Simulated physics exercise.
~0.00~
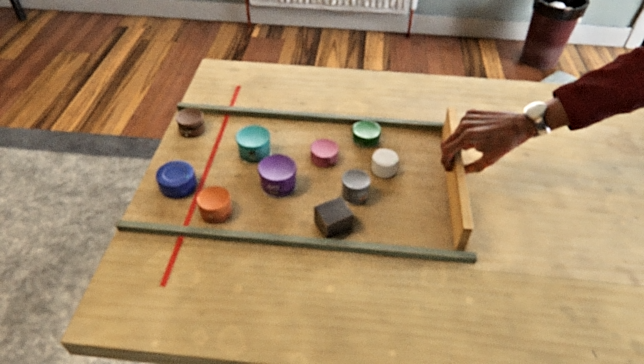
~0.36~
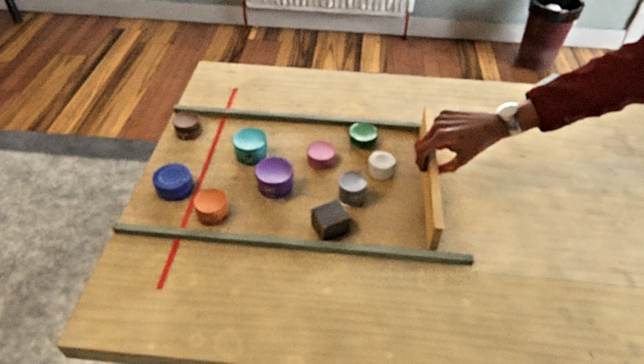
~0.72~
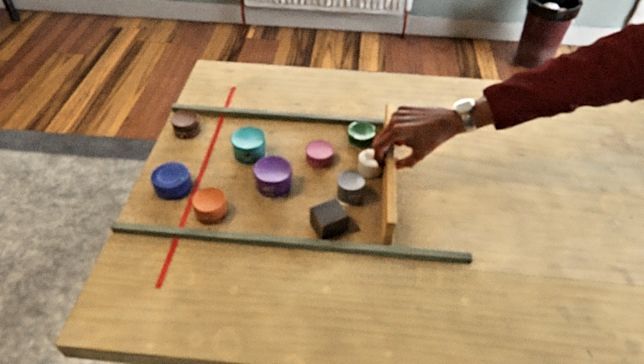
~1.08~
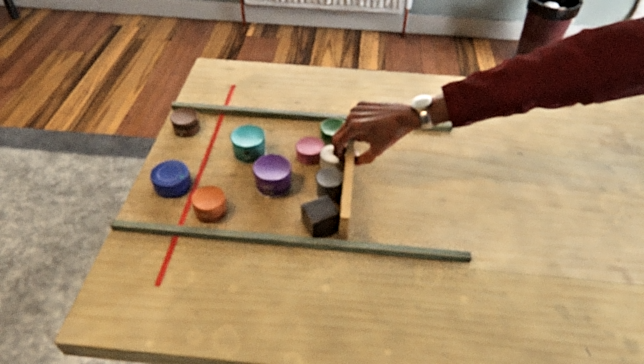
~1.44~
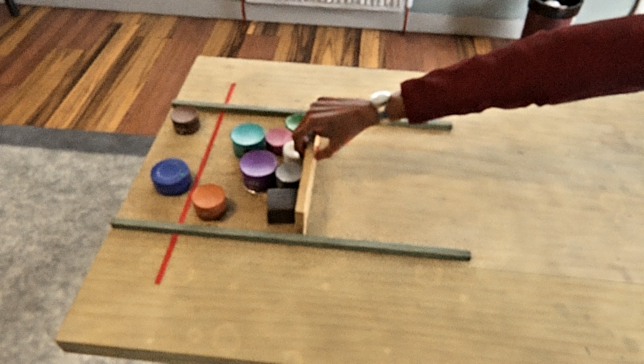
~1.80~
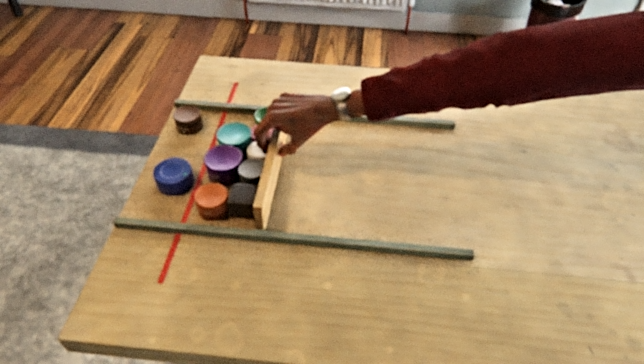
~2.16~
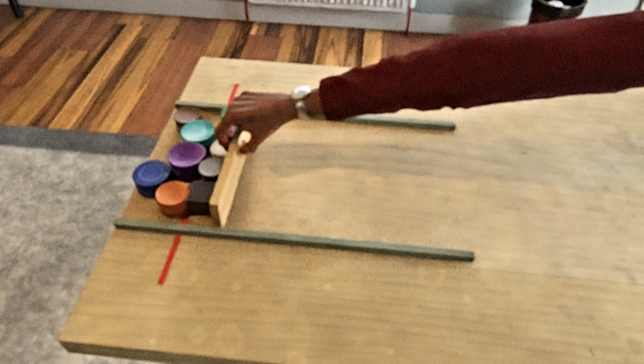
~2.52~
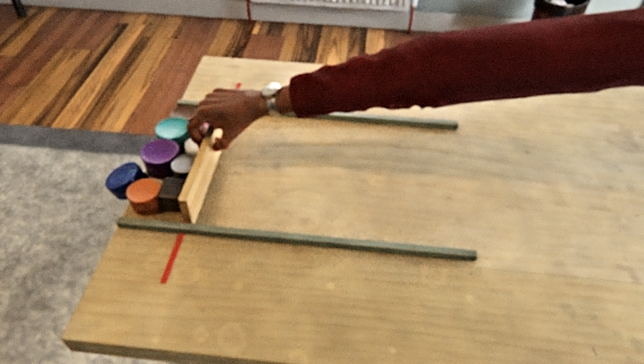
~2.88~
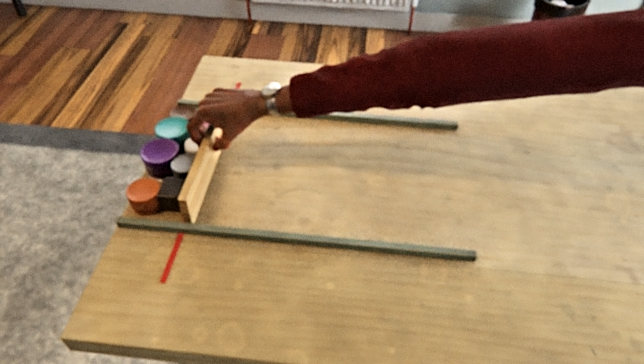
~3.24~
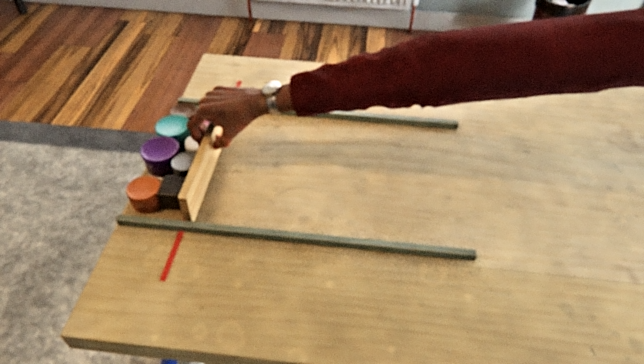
A hand in a dark red sleeve slid an upright wooden board leftward across a table, gathering colourful lids and a black block and pushing them past the red tape, until the blue lid tipped off the edge and the rest stayed put.
